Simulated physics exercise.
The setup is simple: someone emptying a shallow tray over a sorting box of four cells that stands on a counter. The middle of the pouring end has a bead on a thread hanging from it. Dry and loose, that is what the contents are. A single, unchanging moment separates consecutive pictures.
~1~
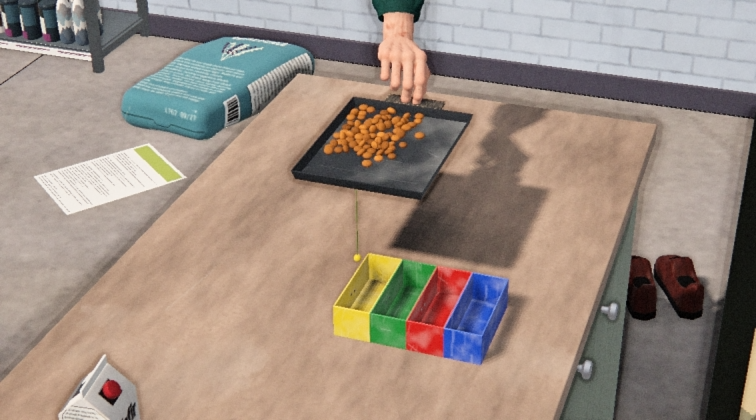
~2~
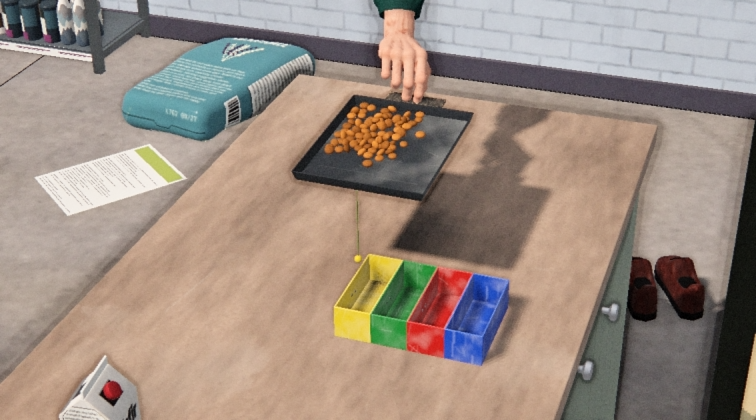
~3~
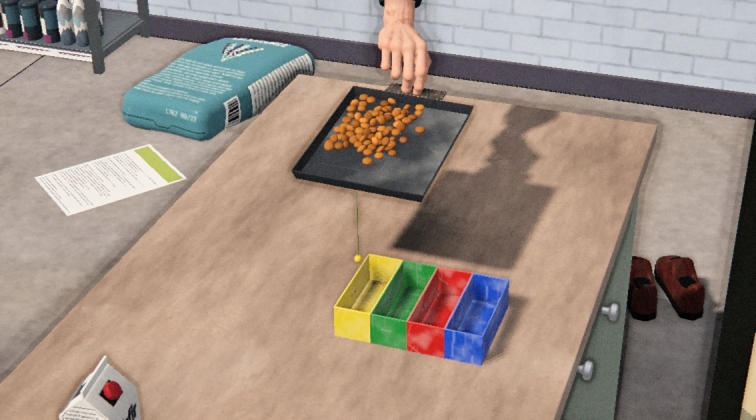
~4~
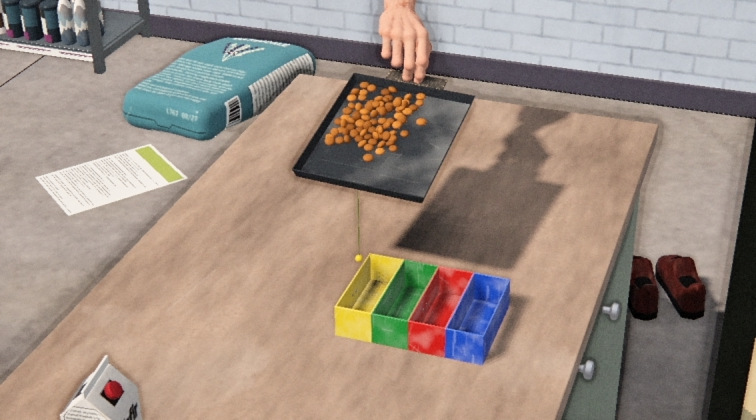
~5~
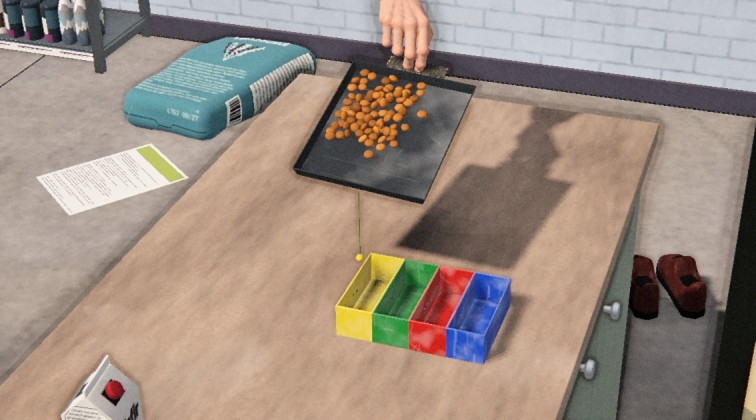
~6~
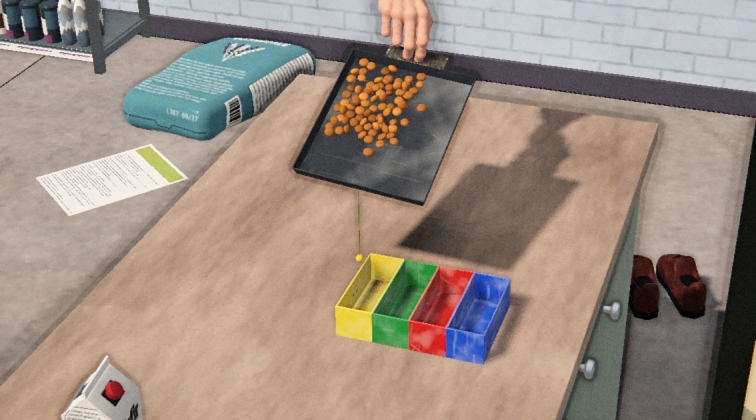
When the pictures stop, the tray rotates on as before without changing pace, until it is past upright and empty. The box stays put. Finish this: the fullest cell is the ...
... Green one.
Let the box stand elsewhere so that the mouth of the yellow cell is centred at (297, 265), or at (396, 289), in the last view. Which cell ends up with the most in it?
Try 1 - that blue cell. Try 2 - the yellow one.
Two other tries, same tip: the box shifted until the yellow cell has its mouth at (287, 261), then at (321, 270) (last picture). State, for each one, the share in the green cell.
Some 0 percent in the first case, 10 percent in the second.
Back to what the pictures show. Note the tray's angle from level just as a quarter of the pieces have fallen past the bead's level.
A tilt of roughly 75°.
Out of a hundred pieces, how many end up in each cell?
Estimated shares - yellow cell close to 20, green cell close to 60, red cell close to 10, blue cell close to 0.
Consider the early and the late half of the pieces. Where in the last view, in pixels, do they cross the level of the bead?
First part (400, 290), rest (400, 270).
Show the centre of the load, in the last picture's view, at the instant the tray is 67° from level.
The middle of the load sits near (391, 201).
Shortly afterwards, tray tipped steeply; near two thirds on the tray; only a few in the green cell; near a third falling or outside the box.
Next, tray tipped past a quarter turn; only a few on the tray; near half in the green cell; near a quarter in the yellow cell; a little in the red cell; a little falling or outside the box.
Some moments later, tray tipped past a quarter turn; near half in the green cell; near a quarter in the yellow cell; a little in the red cell; a little falling or outside the box.
In the end, tray tipped past a quarter turn; near half in the green cell; near a quarter in the yellow cell; a little in the red cell; none at all in the blue cell; a little outside the box.
